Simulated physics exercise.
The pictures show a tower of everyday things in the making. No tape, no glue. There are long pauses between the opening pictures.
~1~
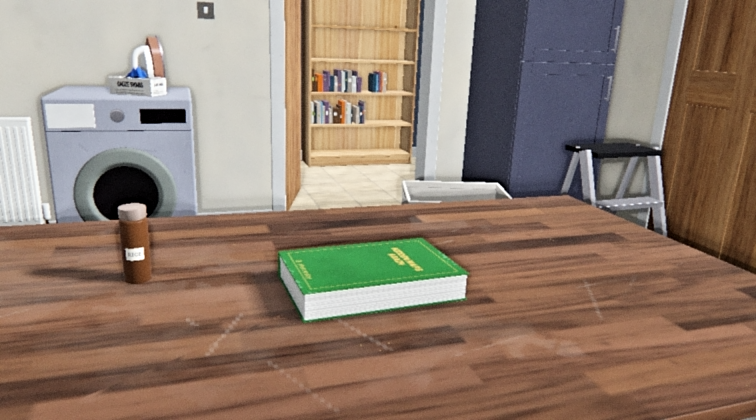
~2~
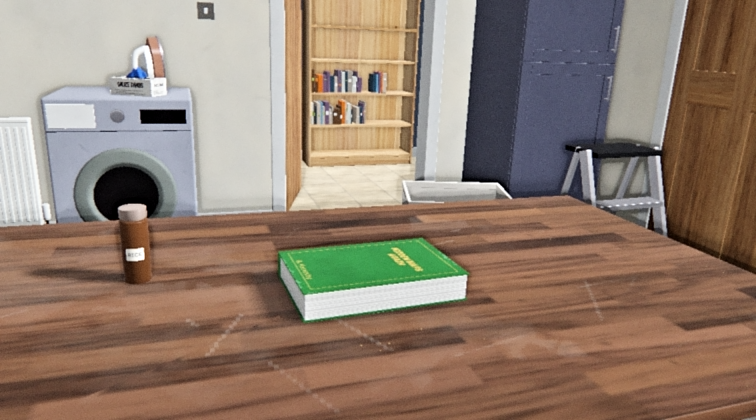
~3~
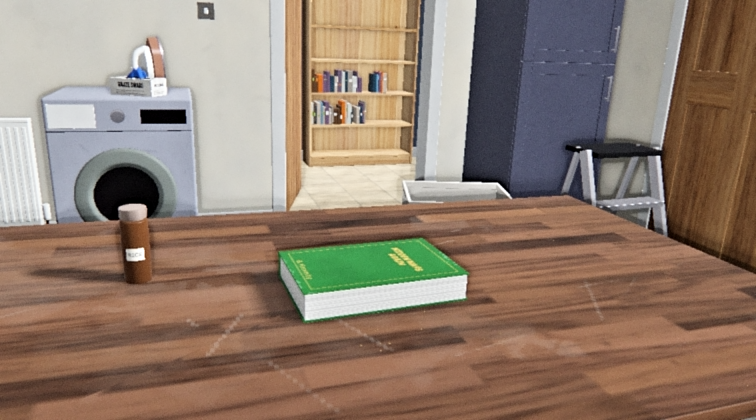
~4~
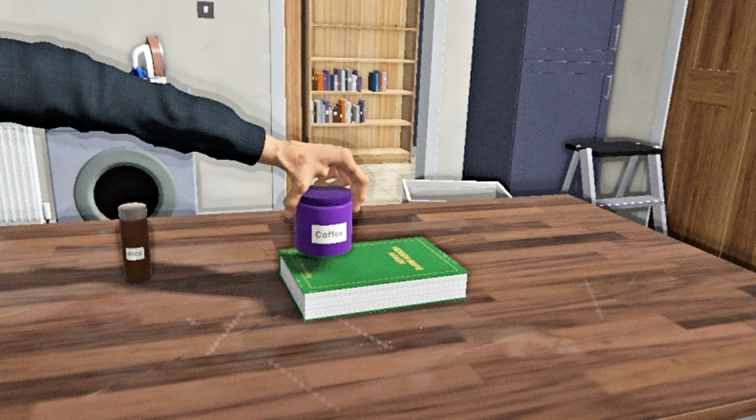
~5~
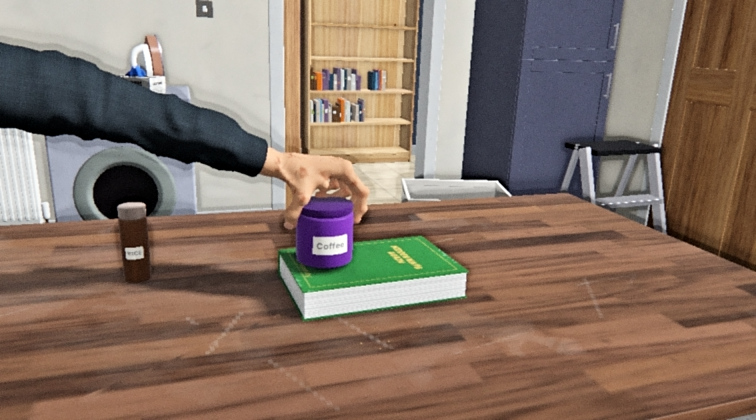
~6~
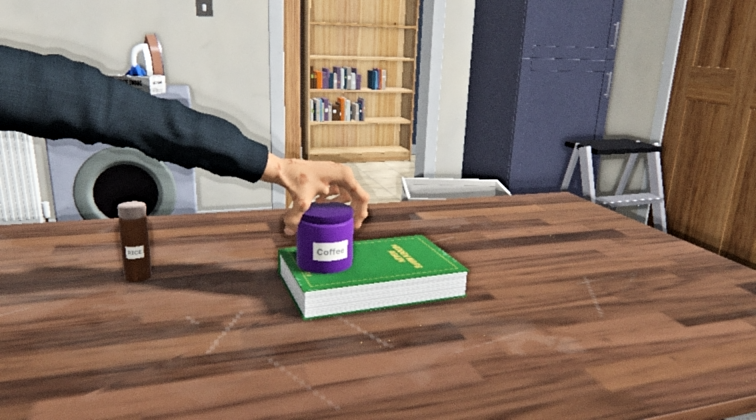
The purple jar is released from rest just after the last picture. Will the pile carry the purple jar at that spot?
The pile stays up.
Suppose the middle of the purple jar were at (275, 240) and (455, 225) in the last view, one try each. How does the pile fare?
In the first case it loses its balance; in the second case it loses its balance.
Then, 0.50 s after the last picture, nothing has stirred.
Then, 1.30 s after the last picture, purple jar resting near (325, 237).
At rest, all 3 in place. Seen from the same camera at the end, purple jar near (325, 237). The pile holds.
